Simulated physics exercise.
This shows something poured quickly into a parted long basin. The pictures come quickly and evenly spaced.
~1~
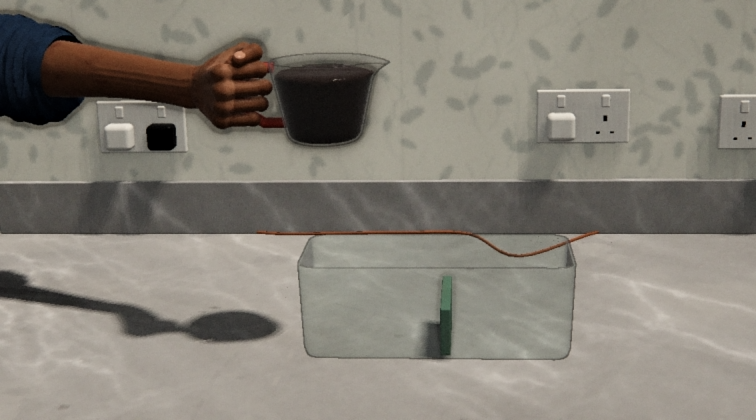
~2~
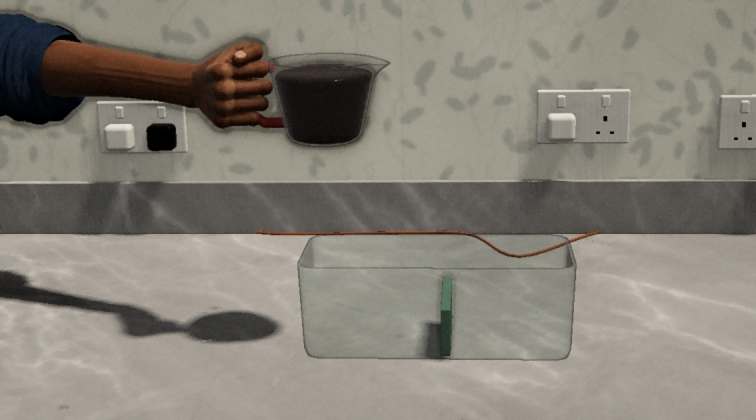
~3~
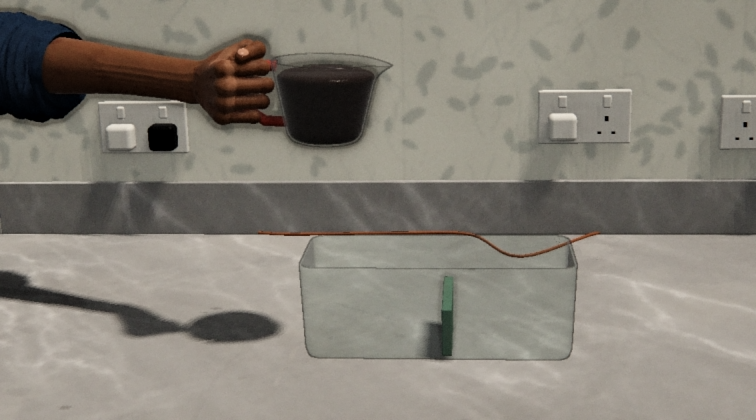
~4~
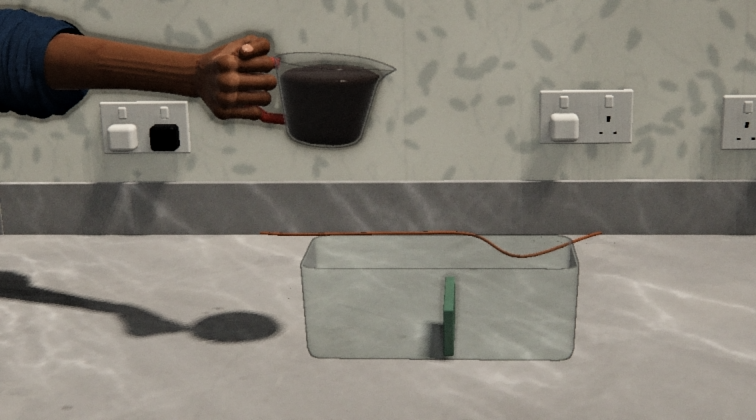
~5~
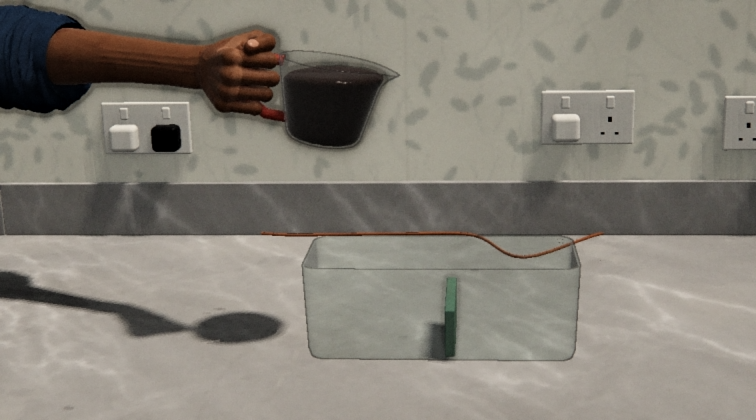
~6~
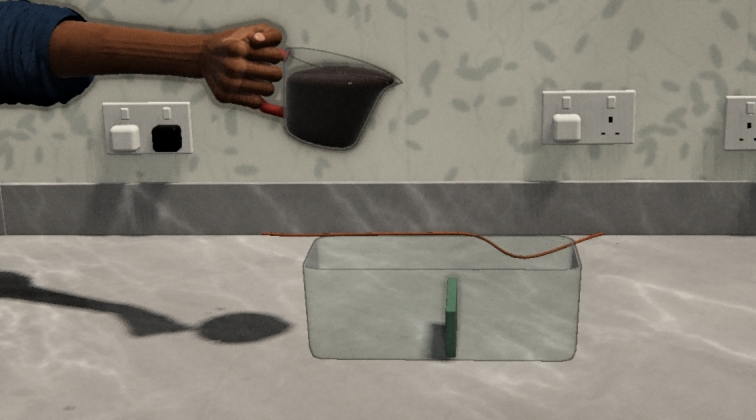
A hand holding a measuring jug of dark liquid slowly tilting it rightward above a clear basin with a green divider.
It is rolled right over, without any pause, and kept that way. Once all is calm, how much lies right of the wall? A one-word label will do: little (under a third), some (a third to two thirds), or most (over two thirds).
Some.
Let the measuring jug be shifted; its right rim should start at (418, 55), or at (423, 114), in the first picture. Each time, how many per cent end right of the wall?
Close to 80 % for the first start and close to 75 % for the second.
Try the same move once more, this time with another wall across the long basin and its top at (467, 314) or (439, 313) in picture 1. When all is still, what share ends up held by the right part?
First try 25 per cent, second try 65 per cent.
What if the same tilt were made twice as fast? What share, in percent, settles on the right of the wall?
Near 25 %.
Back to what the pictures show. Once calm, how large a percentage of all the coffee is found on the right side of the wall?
It is close to 45 per cent.
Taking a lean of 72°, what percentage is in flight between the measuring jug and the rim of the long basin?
About 30 per cent.
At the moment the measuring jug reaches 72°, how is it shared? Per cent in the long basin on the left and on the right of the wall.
Left: Roughly 0 %; right: Roughly 10 %.
A moment on, the measuring jug is tipped part way and 55 per cent is still to pour, 2 is left of the wall and 12 right of it.
Next, the measuring jug is tipped right over and 6 per cent is still to pour, 35 is left of the wall and 46 right of it.
Then the measuring jug is tipped right over and 0 per cent is still to pour, 51 is left of the wall and 47 right of it.
Later the measuring jug is tipped right over and 0 per cent is still to pour, 51 is left of the wall and 47 right of it.
At rest 51 per cent lies left of the wall, 47 right of it and 2 outside.
